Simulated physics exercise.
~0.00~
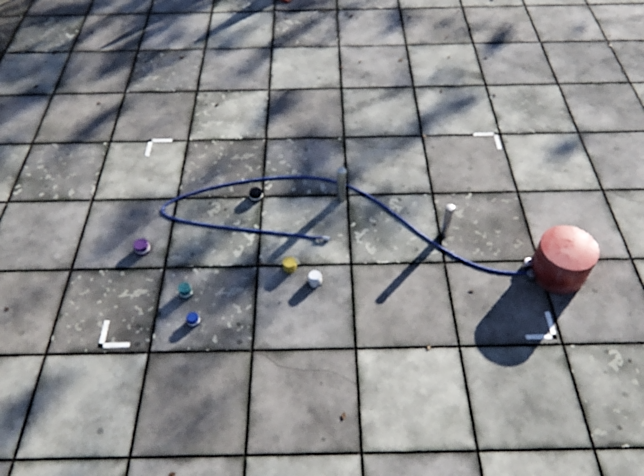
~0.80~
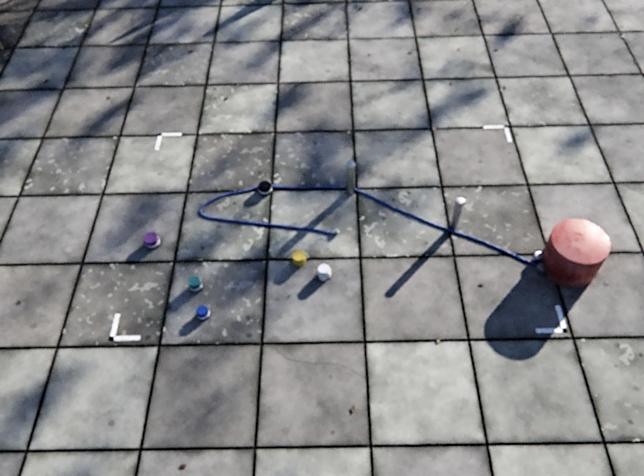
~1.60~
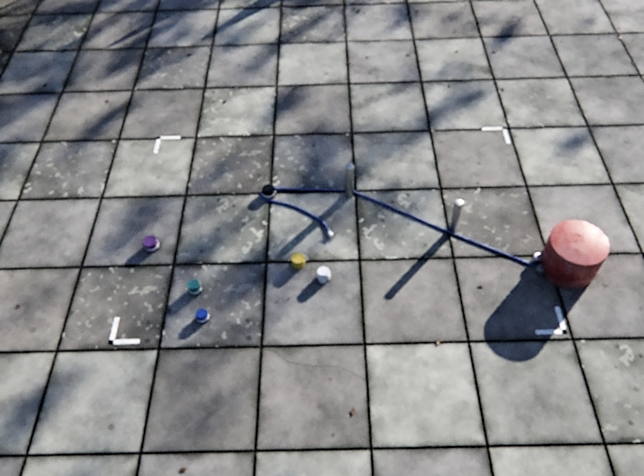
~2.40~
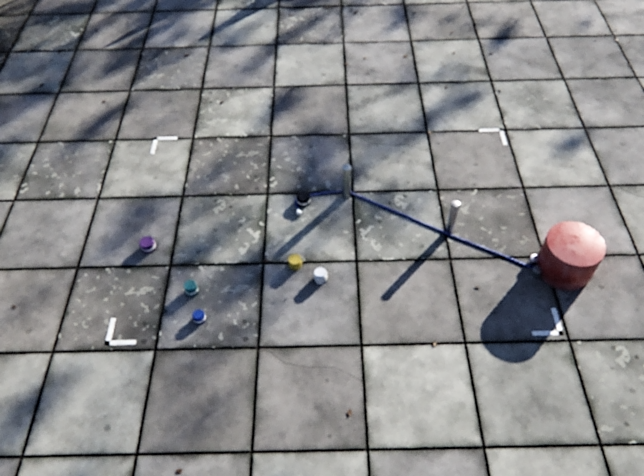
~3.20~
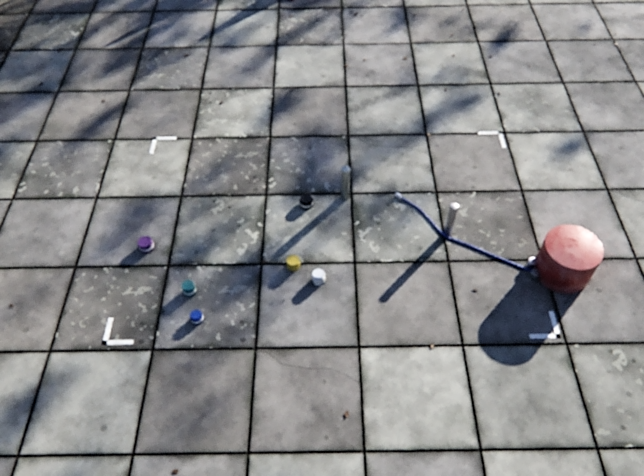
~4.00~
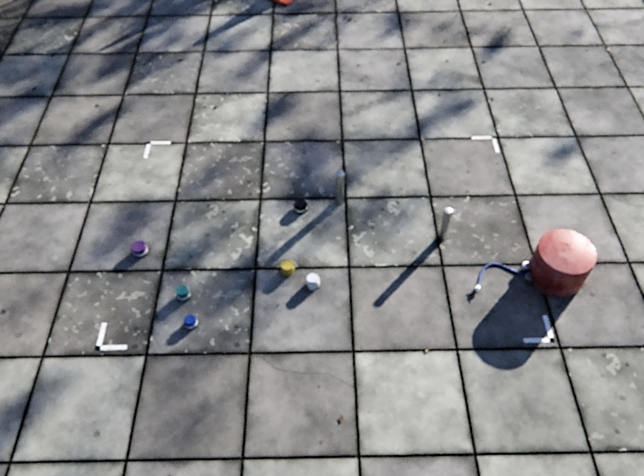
A blue lead runs from a red drum at the right of a paved yard, seen from above by a slightly swaying camera, past two upright posts and loops around a small black jar. Purple, teal, blue, yellow and white containers sit at the left and centre, between white corner marks. The lead draws in towards the drum, its loop shrinking until it pulls tight against the black jar and drags it a short way right. It then slips free of the jar and the posts. Finally only a short tail lies beside the drum, with the other containers unmoved.
